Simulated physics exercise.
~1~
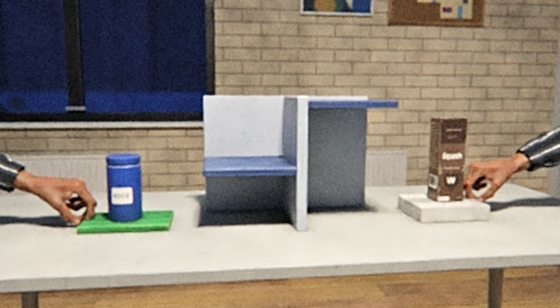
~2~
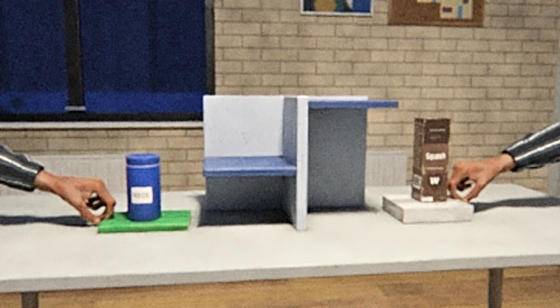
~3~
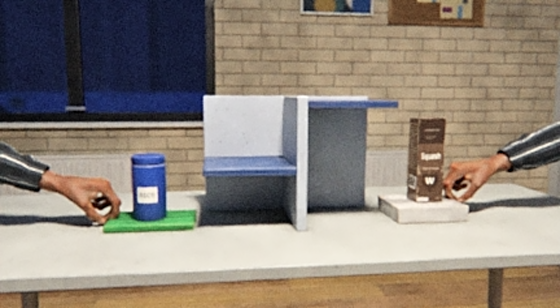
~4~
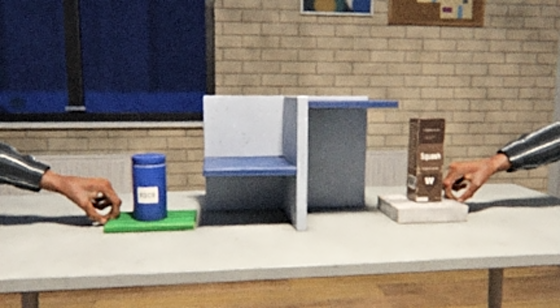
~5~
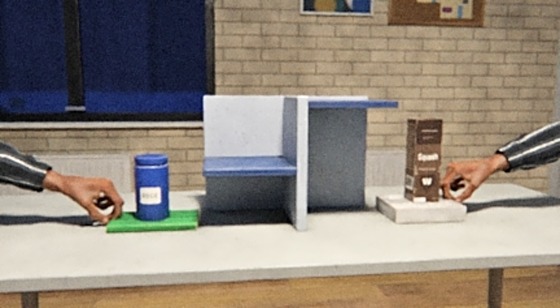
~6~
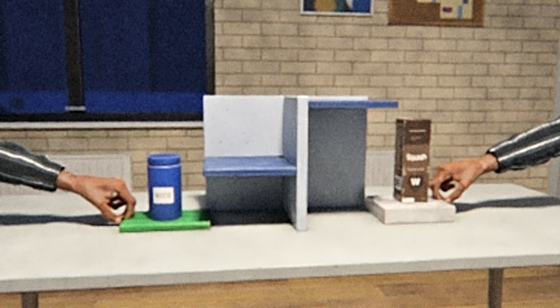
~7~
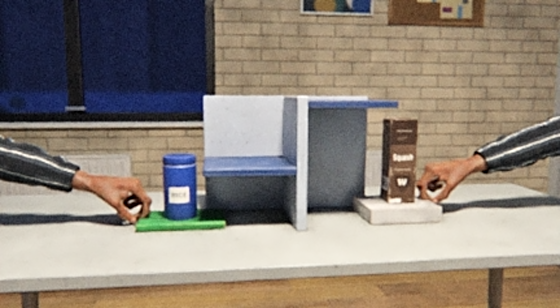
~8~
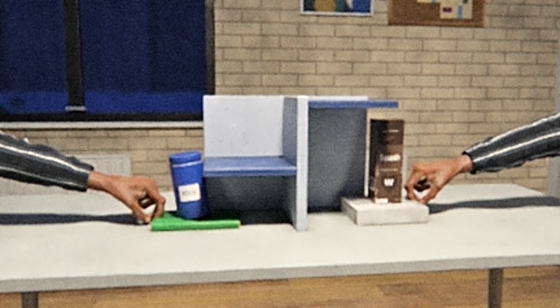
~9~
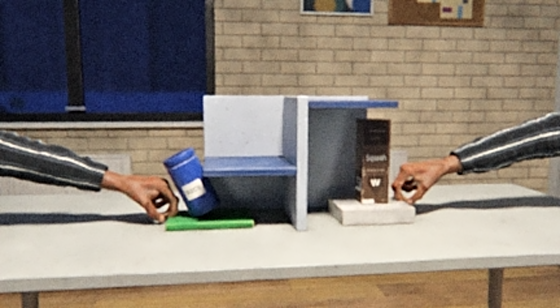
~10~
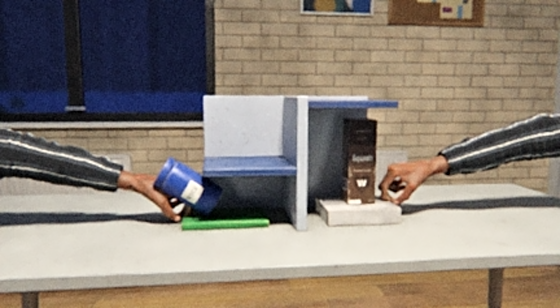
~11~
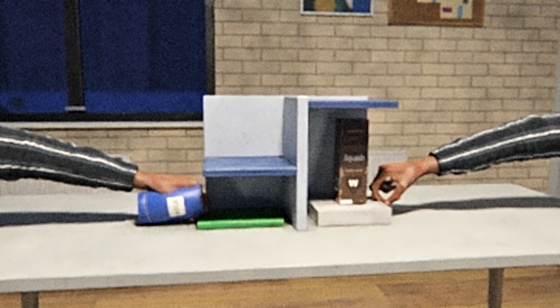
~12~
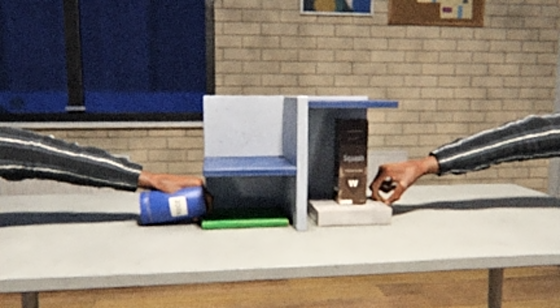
Two hands pushing loaded trays under a rack's shelves, the blue jar tipping back onto its side, the brown carton staying upright.
